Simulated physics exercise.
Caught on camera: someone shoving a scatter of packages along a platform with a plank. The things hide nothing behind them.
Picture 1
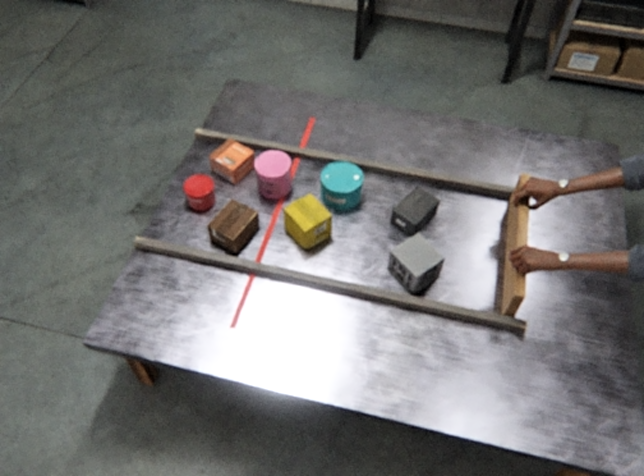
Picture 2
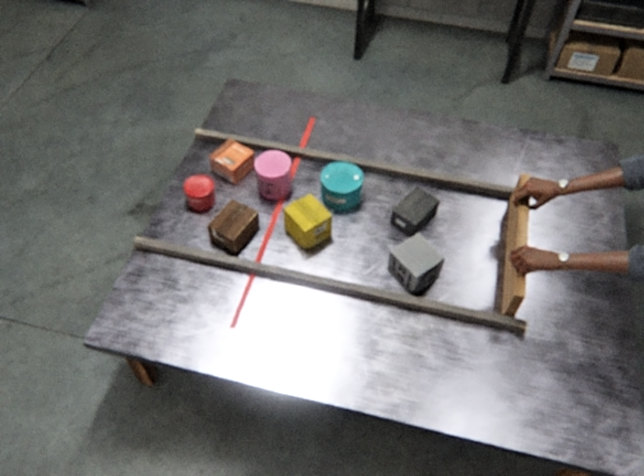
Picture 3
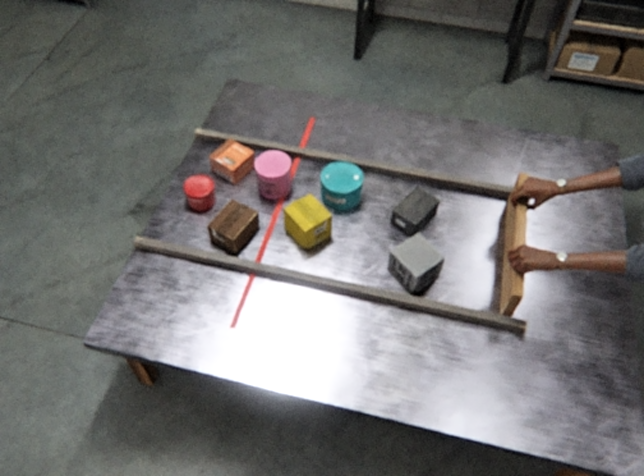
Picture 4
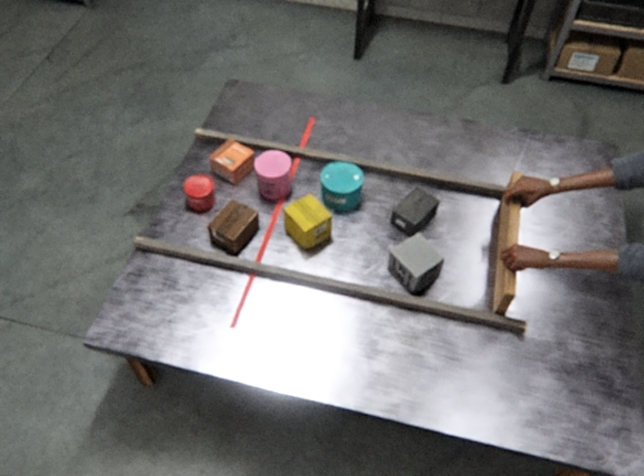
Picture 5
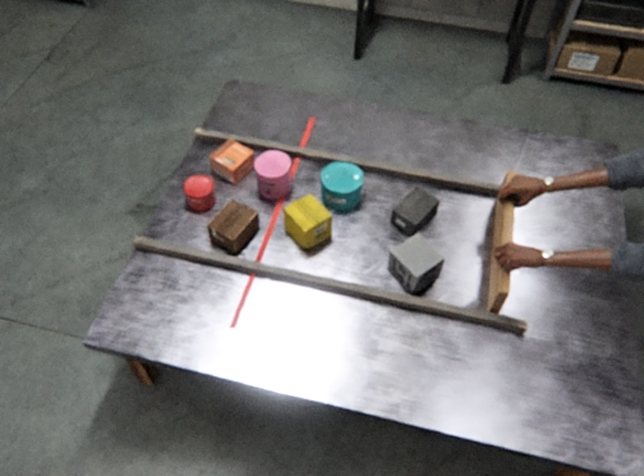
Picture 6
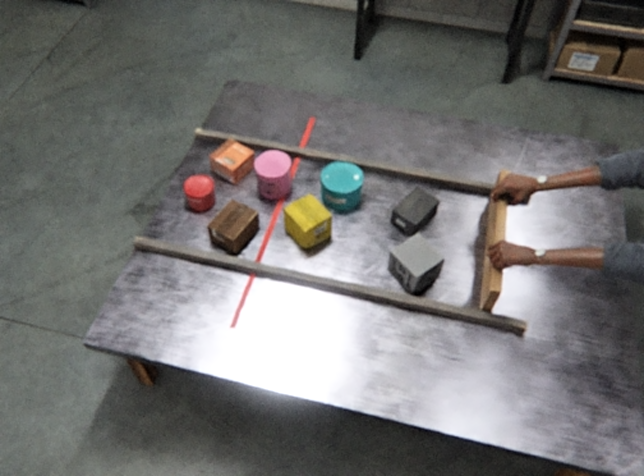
Two hands held a wooden plank at the right end of a table scattered with colourful boxes and tubs, then slid it slightly left between two rails, while the packages stayed where they were.
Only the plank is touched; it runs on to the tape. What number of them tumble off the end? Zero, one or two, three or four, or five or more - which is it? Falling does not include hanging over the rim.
When it halts, not one of them has come off.
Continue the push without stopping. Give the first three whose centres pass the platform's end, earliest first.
Order, earliest first: The red pail, next the orange box, last the pink pail.
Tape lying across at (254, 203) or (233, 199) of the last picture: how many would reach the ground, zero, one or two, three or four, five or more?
In turn: None; three to four.
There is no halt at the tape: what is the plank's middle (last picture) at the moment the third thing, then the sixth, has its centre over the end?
Its middle is around (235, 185) and later (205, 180).
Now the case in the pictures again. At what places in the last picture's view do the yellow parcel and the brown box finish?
The yellow parcel ends up near (236, 204), and the brown box near (201, 227).
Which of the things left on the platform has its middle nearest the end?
It's the red pail that ends nearest.
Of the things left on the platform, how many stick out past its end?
Looks like 0 of them.
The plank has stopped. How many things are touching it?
The count comes out at 2.
Soon after, none off yet; red pail at rest near (200, 193); orange box at rest near (233, 161); brown box at rest near (234, 226).
In the end, the number that fall off is zero.
